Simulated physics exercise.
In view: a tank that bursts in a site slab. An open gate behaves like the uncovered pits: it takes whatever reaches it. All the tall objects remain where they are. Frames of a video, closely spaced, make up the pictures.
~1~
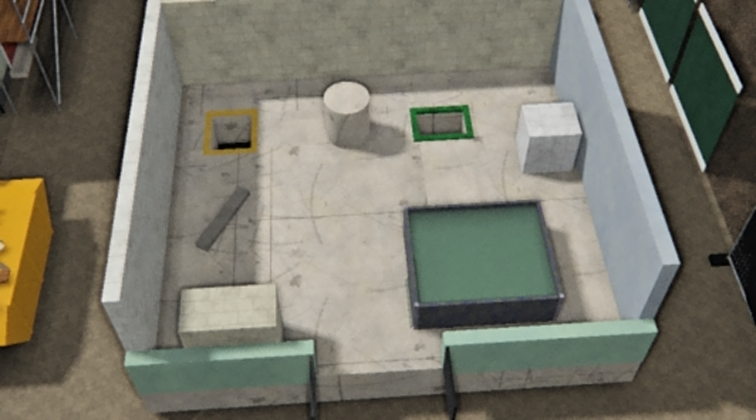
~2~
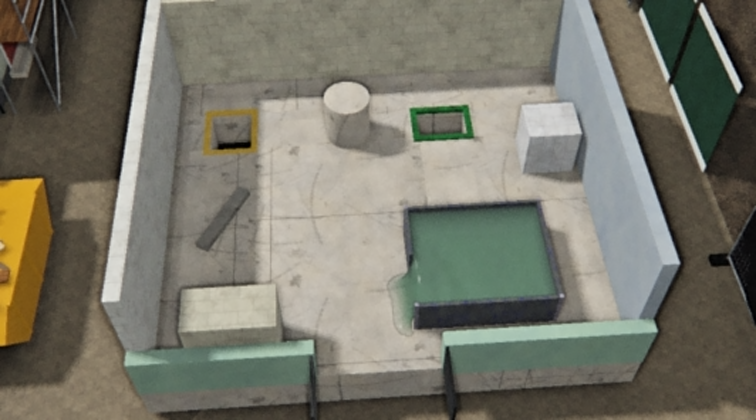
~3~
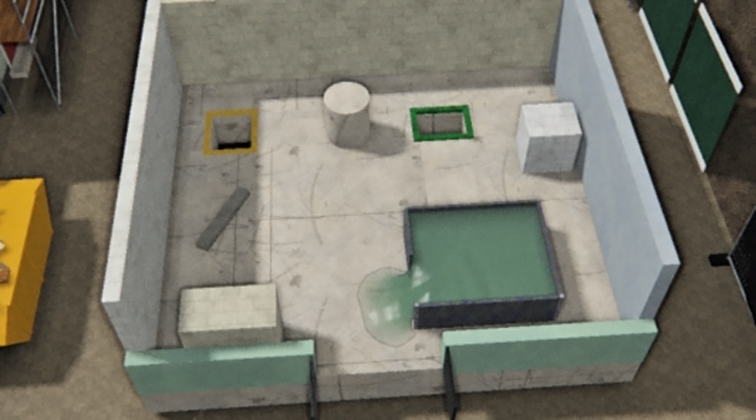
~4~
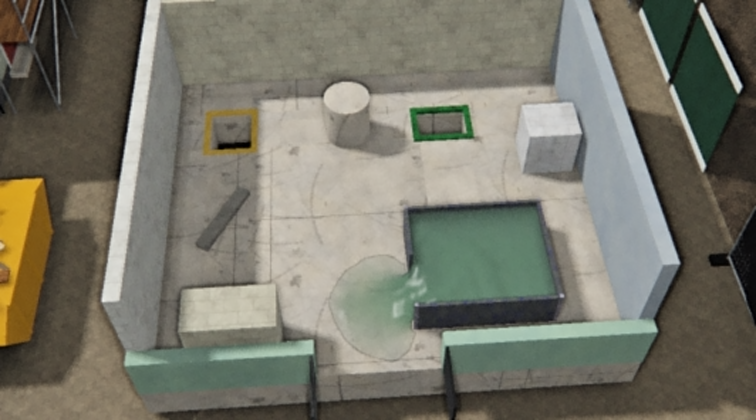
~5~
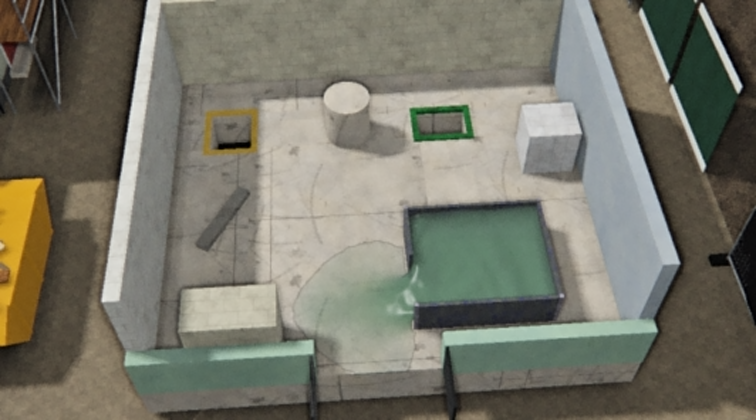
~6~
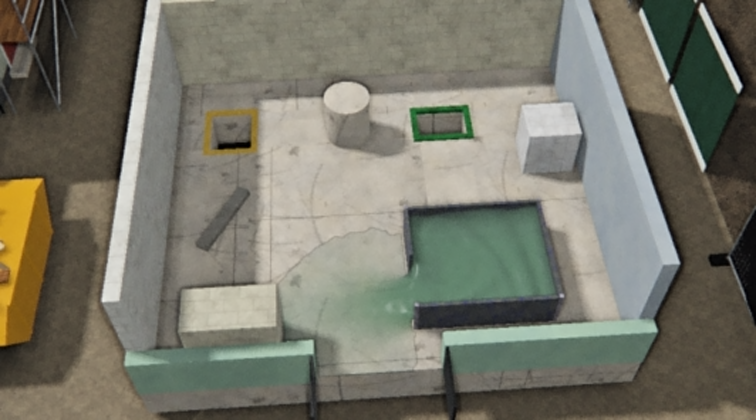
Green water pouring from the left side of an open tank and spreading leftward across a walled concrete slab.
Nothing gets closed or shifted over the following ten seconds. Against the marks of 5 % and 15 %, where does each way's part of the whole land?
The gate will get a big slice beyond fifteen per cent; the yellow pit will get an average slice of five to fifteen per cent; the green pit will get a thin slice beneath five per cent.
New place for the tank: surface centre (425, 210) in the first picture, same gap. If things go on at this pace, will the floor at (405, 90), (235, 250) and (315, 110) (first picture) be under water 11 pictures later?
Checking the three spots, I get high and dry, swamped, high and dry.
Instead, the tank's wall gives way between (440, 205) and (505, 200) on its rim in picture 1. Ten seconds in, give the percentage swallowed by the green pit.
Green 30 %.
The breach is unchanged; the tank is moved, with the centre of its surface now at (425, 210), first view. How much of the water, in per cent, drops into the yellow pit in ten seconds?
The yellow pit ends up with 15 per cent.
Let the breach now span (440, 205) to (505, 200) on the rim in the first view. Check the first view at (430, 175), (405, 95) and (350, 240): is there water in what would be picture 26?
Listed in order, they come out sitting in a pool, sitting in a pool and without a puddle.
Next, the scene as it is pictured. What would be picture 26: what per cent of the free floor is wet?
35 %, roughly.
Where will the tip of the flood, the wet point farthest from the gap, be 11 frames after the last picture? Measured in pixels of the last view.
The front tops out at about (169, 220).
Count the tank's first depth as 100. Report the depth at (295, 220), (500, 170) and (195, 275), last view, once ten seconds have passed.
About 8 per cent, then 4 per cent, then 10 per cent.
A moment on, water covers 20 % of the floor; the gate 2 %, the yellow pit 0 %, the green pit 0 %.
Next, water covers 25 % of the floor; the gate 6 %, the yellow pit 0 %, the green pit 0 %.
Then, water covers 35 % of the floor; the gate 11 %, the yellow pit 0 %, the green pit 0 %.
Later, water covers 50 % of the floor; the gate 18 %, the yellow pit 4 %, the green pit 0 %.
In the end, water covers 75 % of the floor; the gate 24 %, the yellow pit 9 %, the green pit 0 %.
